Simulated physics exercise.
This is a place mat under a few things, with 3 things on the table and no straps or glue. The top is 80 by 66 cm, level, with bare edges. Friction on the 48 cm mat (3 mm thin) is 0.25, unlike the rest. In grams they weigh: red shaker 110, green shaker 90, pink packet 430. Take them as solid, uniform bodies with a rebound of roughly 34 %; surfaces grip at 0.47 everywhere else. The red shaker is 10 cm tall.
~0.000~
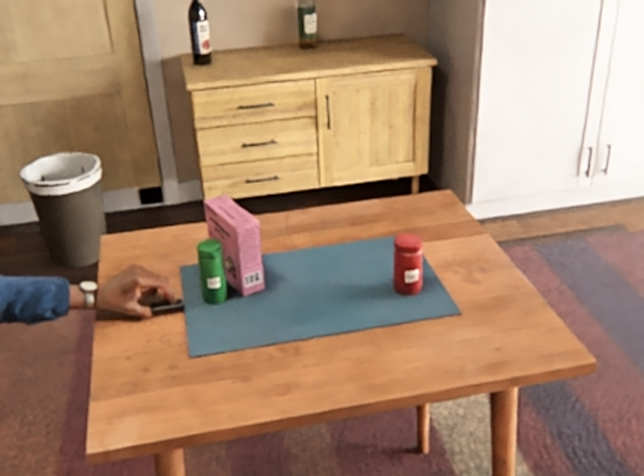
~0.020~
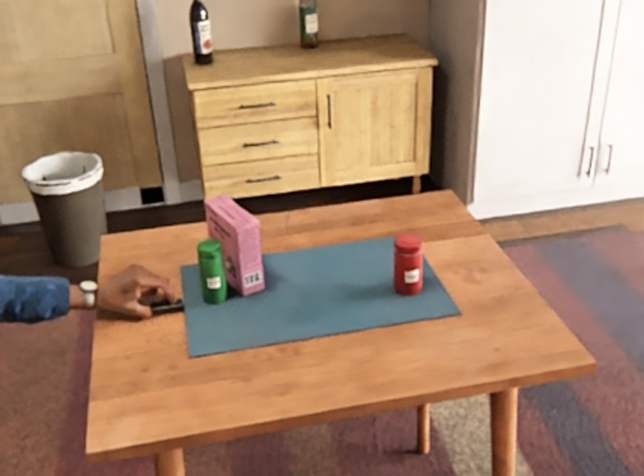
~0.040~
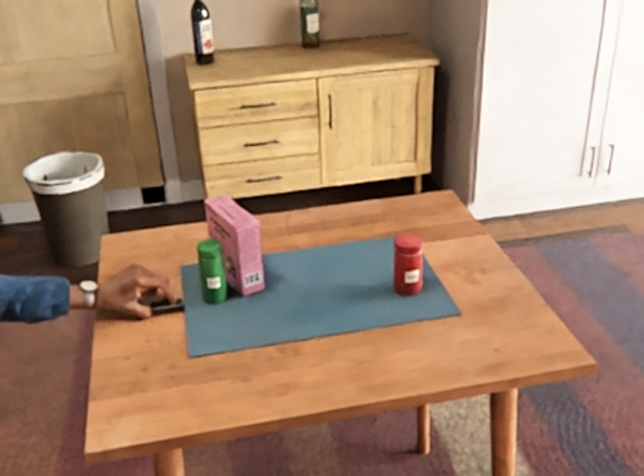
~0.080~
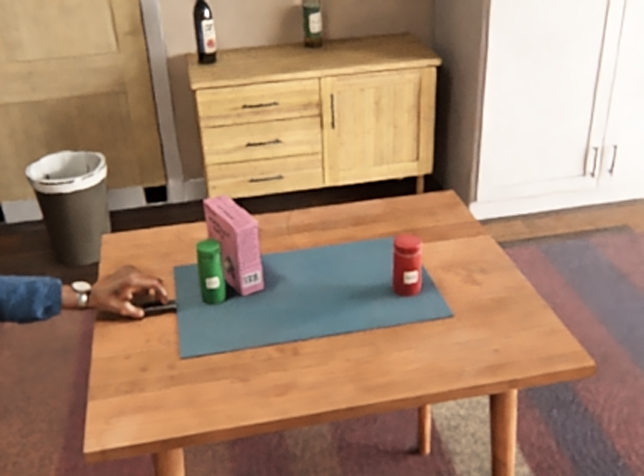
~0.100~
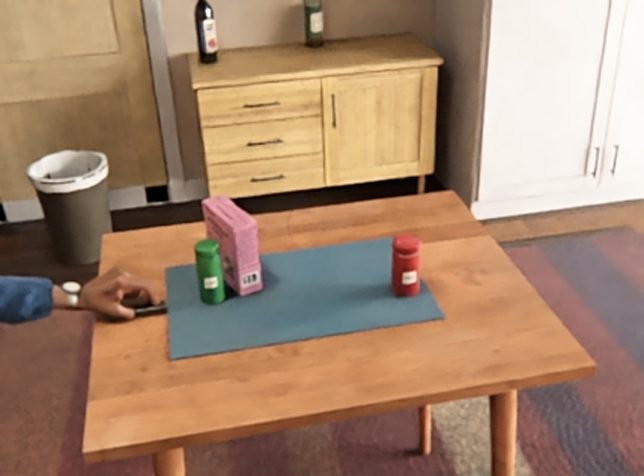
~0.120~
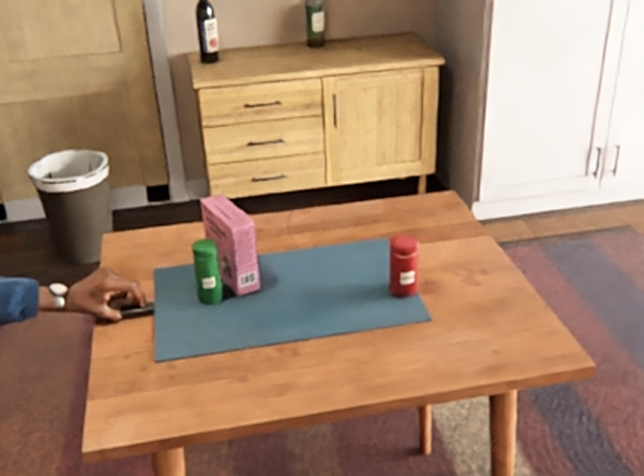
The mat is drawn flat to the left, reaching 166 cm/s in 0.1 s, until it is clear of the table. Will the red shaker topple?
The red shaker keeps standing.
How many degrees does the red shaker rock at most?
About 10°.
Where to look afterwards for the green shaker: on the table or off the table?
The green shaker finishes off the table.
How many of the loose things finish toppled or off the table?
2 of them.
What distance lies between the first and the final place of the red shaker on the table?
Some 2 cm.
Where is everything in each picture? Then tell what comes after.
In the first frame, mat pulled 0 cm; red shaker (408, 264); green shaker (212, 272).
In the second frame, mat pulled 0 cm; green shaker (212, 272); pink packet (234, 245).
In the third frame, mat pulled 0 cm; green shaker (212, 272); pink packet (234, 245).
In the fourth frame, mat pulled 1 cm; green shaker (211, 272); pink packet (233, 244).
In the fifth frame, mat pulled 3 cm; green shaker (209, 272); pink packet (232, 245).
In the sixth frame, mat pulled 5 cm; red shaker (404, 266); green shaker (207, 272).
Around 0.42 s, mat pulled 55 cm; red shaker at 4° to upright near (397, 268); green shaker at 61° to upright; pink packet on its side.
Around 0.82 s, mat pulled 90 cm; green shaker now off the table; red shaker shifted 2 cm near (396, 269); pink packet on its side.
Finally (2.7 s), off the table and tipped over, green shaker; on their side or leaning hard on the table, pink packet; red shaker still in place (within 6 cm). Final places as that camera would see them, red shaker near (396, 269).
